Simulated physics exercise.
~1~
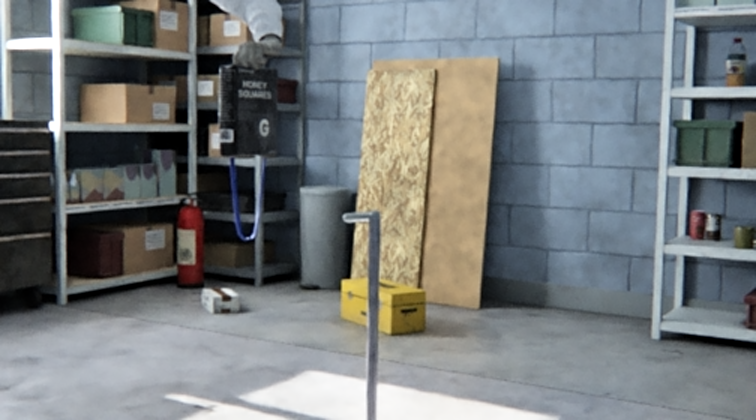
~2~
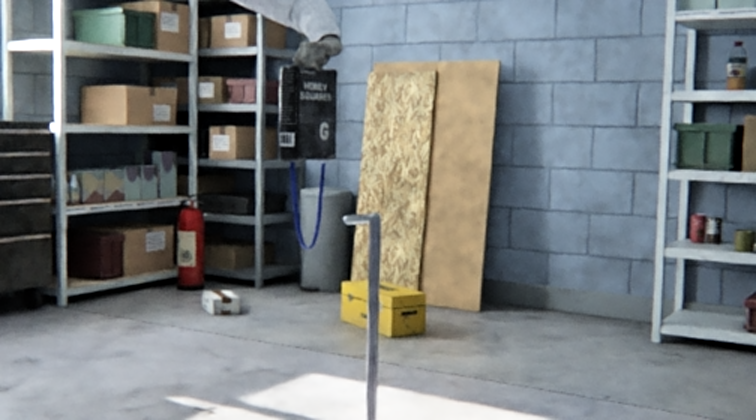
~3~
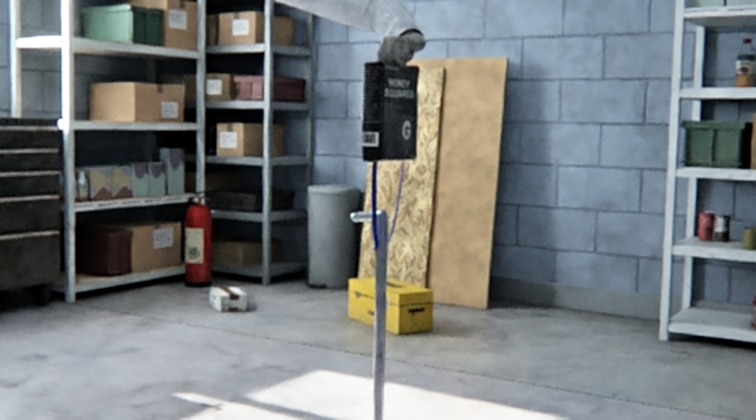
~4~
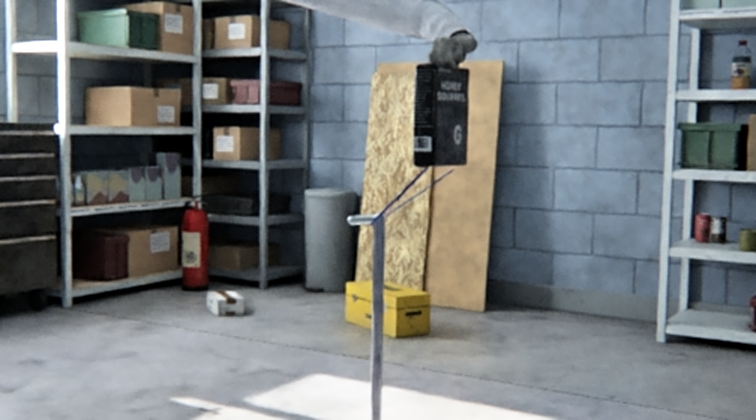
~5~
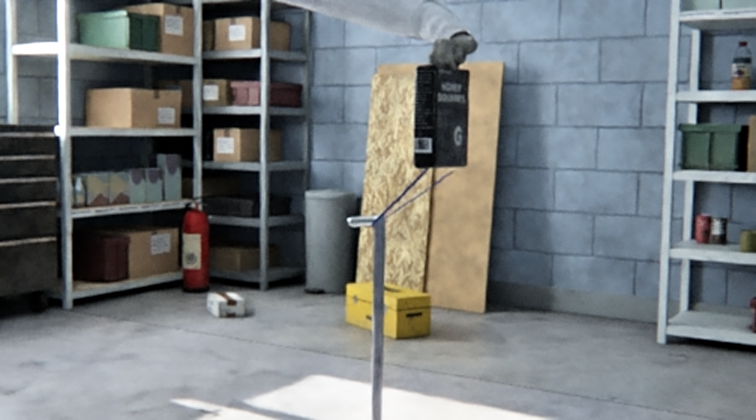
In a storage room with metal shelves and leaning boards, a gloved hand carries a black bag, its blue loop hanging beneath, rightward over a short post with a bar on top; the loop catches on the post and pulls tight, and the hand stops with the bag just beyond it.
